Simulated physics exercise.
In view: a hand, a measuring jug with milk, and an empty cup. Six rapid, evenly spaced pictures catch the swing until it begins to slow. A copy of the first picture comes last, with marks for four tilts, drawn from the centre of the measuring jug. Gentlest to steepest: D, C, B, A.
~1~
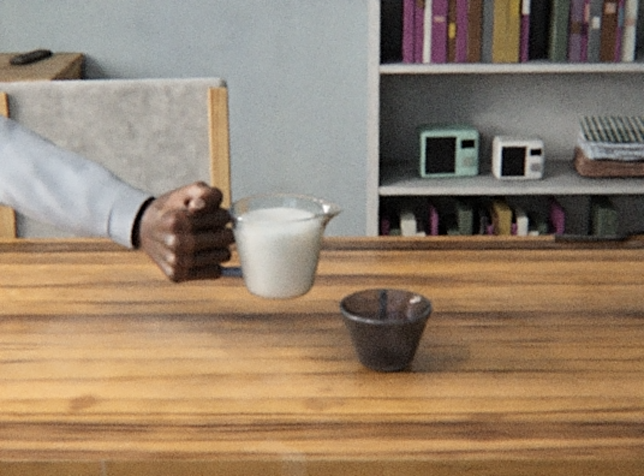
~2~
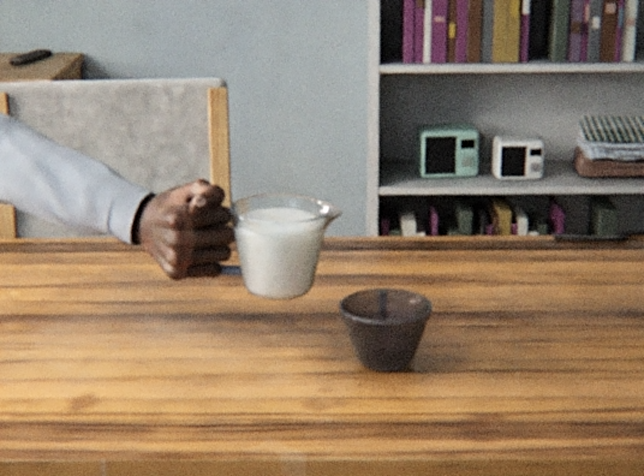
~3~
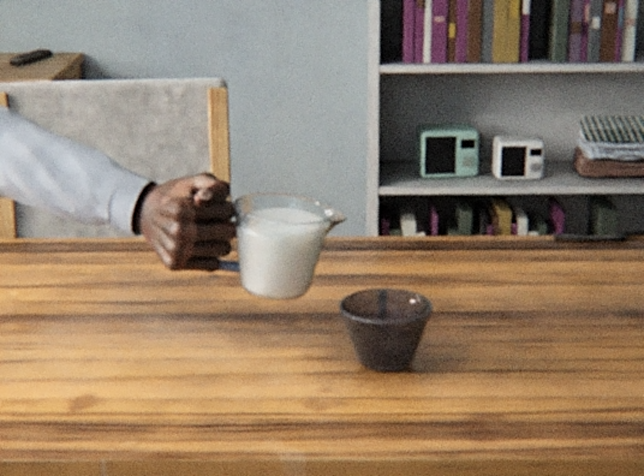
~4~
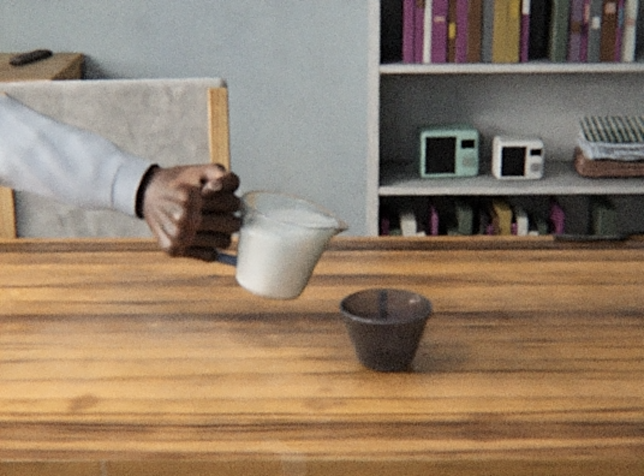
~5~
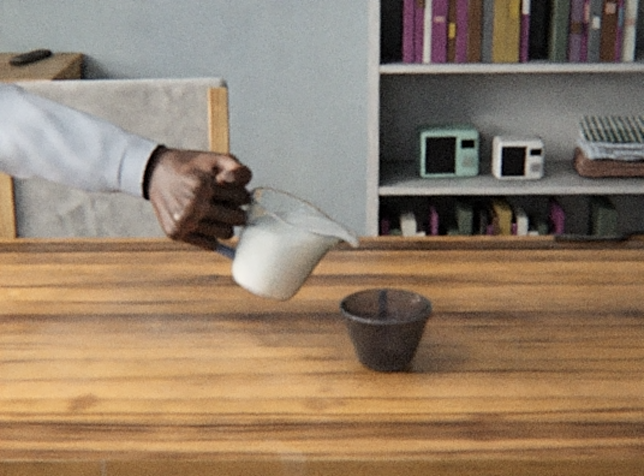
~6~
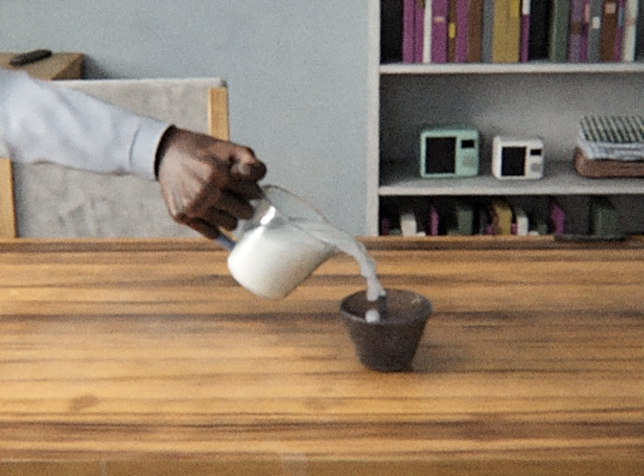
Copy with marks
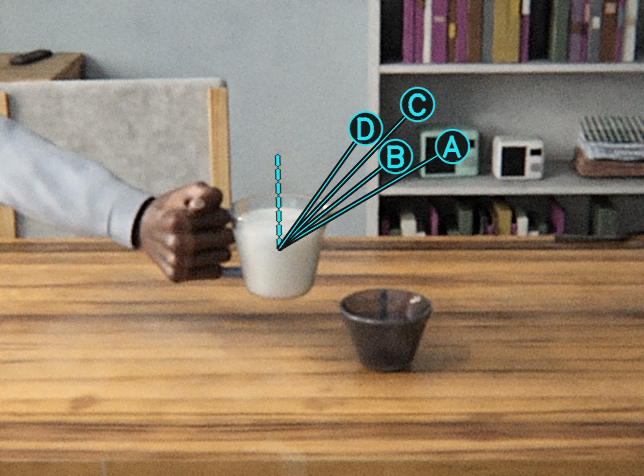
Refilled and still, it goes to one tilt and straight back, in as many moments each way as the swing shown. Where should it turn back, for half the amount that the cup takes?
It is C.
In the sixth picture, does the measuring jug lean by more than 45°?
No.
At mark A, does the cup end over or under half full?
Over half.
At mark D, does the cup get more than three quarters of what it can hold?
No.
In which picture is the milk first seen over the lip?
Picture 5.
In cyan, A at (437, 155); B at (382, 166); C at (405, 116); D at (355, 142).
For mark A, the cup ends with about 90 % of what it can hold.
For mark B, the cup ends with about 70 % of what it can hold.
For mark C, the cup ends with about 52 % of what it can hold.
For mark D, the cup ends with about 34 % of what it can hold.
